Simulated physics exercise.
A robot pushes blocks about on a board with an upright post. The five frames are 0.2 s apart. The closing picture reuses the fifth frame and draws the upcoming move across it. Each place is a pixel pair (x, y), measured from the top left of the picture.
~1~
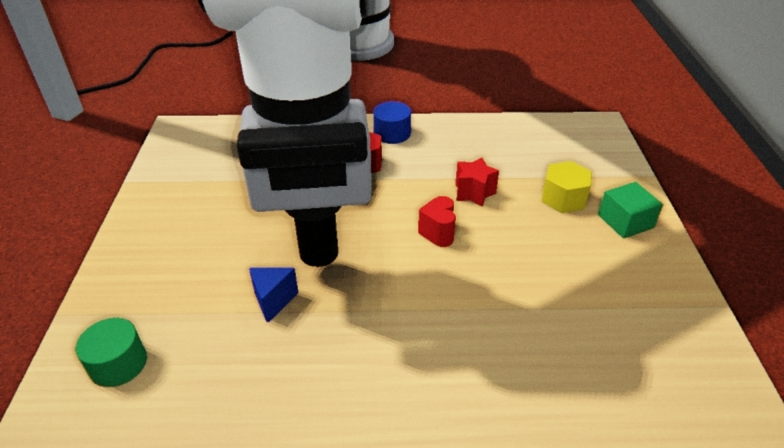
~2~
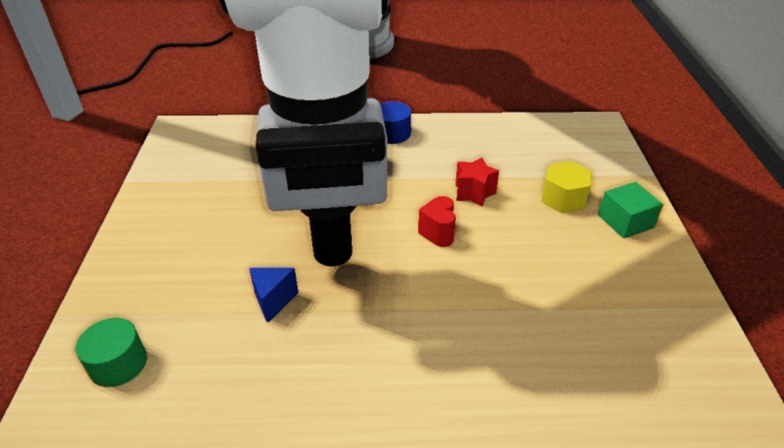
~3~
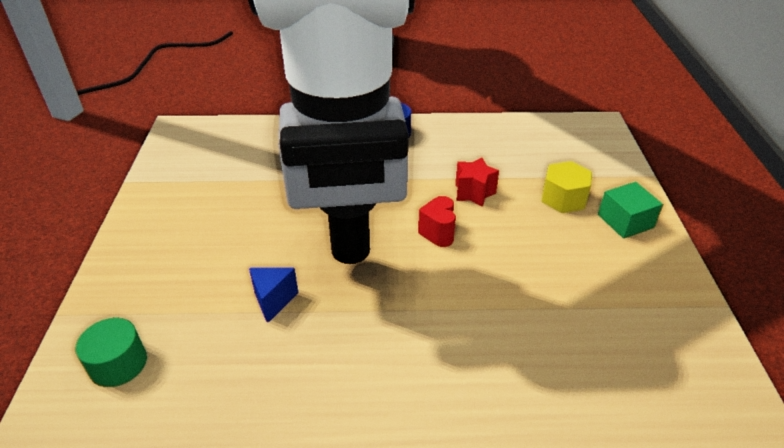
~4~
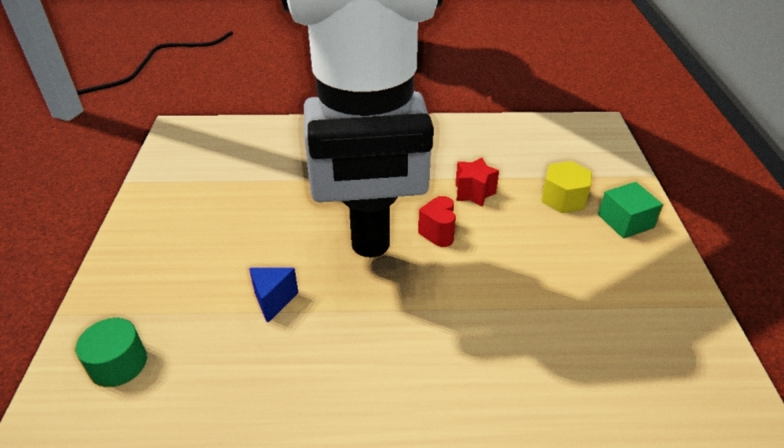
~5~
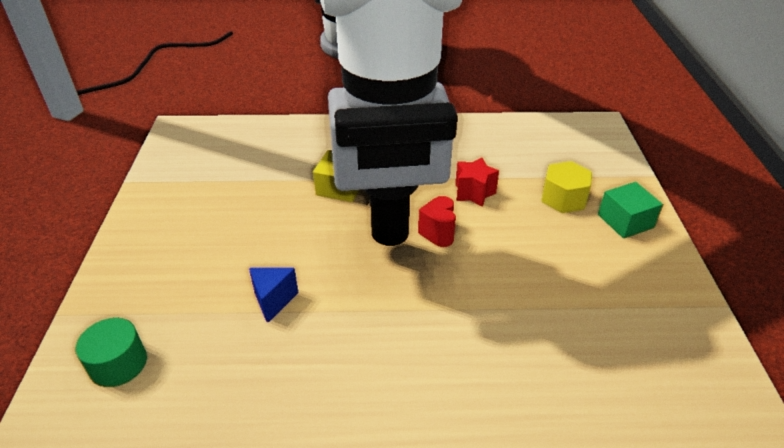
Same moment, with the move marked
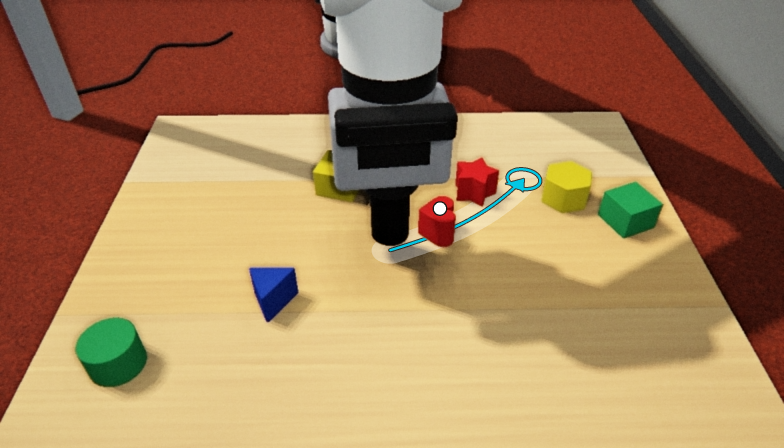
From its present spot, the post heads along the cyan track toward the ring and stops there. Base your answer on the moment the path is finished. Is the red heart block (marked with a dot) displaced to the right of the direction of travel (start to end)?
Going by the path, yes.
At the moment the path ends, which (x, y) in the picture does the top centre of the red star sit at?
(483, 158)
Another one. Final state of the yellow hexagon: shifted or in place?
The push reaches it.
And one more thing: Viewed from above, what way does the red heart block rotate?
Answer: With the clock.
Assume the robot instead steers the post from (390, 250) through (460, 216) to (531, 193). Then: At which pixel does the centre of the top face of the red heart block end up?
Near (535, 192).
Path on the board, from (390, 250) via (471, 219), ending at (524, 179); the dot is on the red heart block.
What follows on the original path. One third of the way, post (448, 214); red heart block (479, 197), turned 20° clockwise.
Two thirds of the way, post (494, 190); red heart block (528, 181), turned 50° clockwise; red star (480, 164), turned 40° anticlockwise.
At the end, post (527, 163); red heart block (548, 175), turned 85° clockwise; red star (483, 158), turned 80° anticlockwise; yellow hexagon (591, 173), turned 10° anticlockwise.
